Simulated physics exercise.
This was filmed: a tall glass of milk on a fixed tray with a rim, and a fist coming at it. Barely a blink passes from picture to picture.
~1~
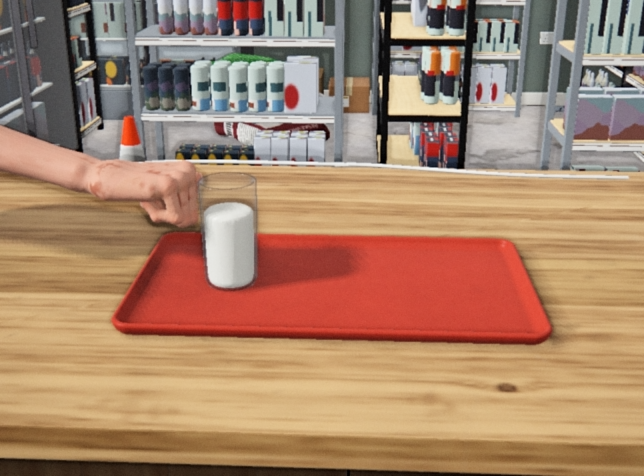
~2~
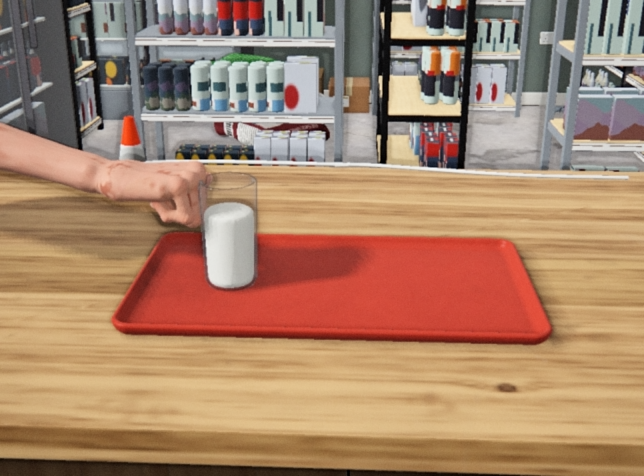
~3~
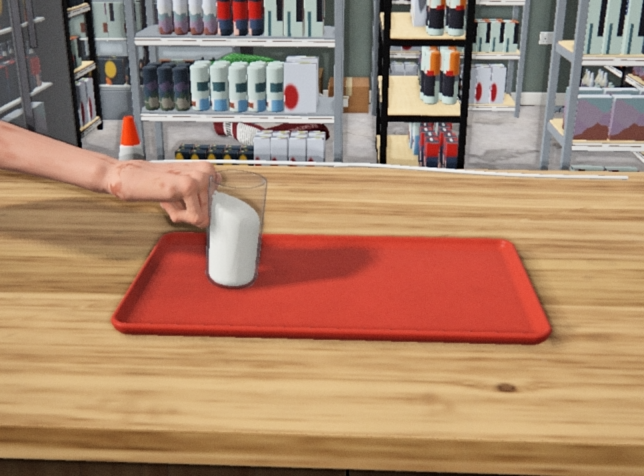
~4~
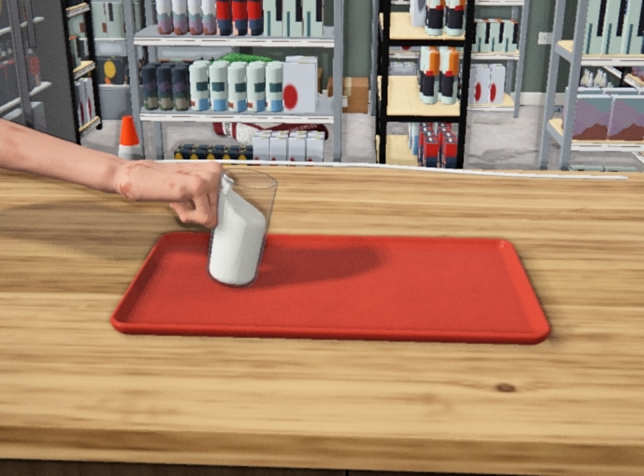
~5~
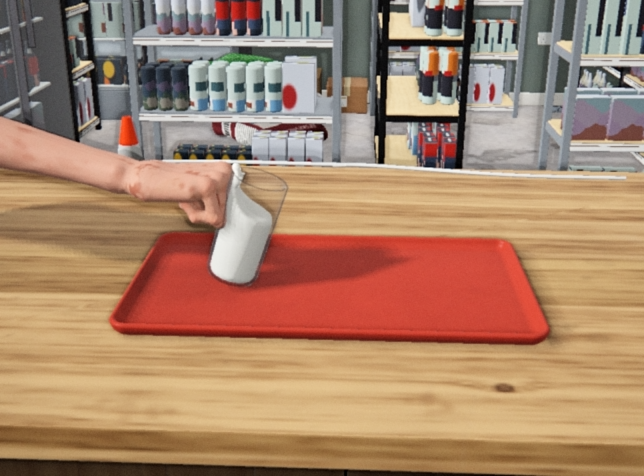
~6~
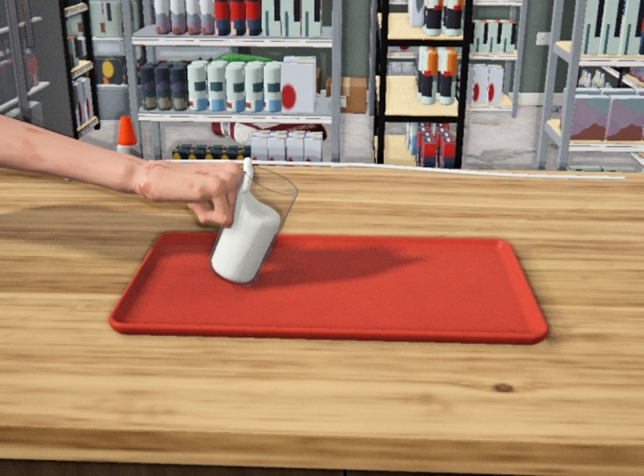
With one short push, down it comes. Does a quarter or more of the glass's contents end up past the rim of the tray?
Yes.
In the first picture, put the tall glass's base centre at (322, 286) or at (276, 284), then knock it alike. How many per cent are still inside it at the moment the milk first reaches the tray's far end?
First about 70, then 60 per cent.
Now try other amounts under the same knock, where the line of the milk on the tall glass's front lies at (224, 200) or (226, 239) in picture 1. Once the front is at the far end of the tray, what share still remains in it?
45 % and 50 %.
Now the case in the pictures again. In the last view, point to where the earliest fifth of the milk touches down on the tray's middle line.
I'd put the spot somewhere close to pixel (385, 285).
A moment on, the tall glass is falling and 100 per cent is in the glass, 0 on the tray and 0 above or beyond its rim.
Next, the tall glass lies on its side and 73 per cent is in the glass, 18 on the tray and 9 above or beyond its rim.
Then the tall glass lies on its side and 38 per cent is in the glass, 53 on the tray and 9 above or beyond its rim.
Later the tall glass lies on its side and 20 per cent is in the glass, 38 on the tray and 41 above or beyond its rim.
Finally, 58 per cent is held by tray and glass, 42 is off the tray.
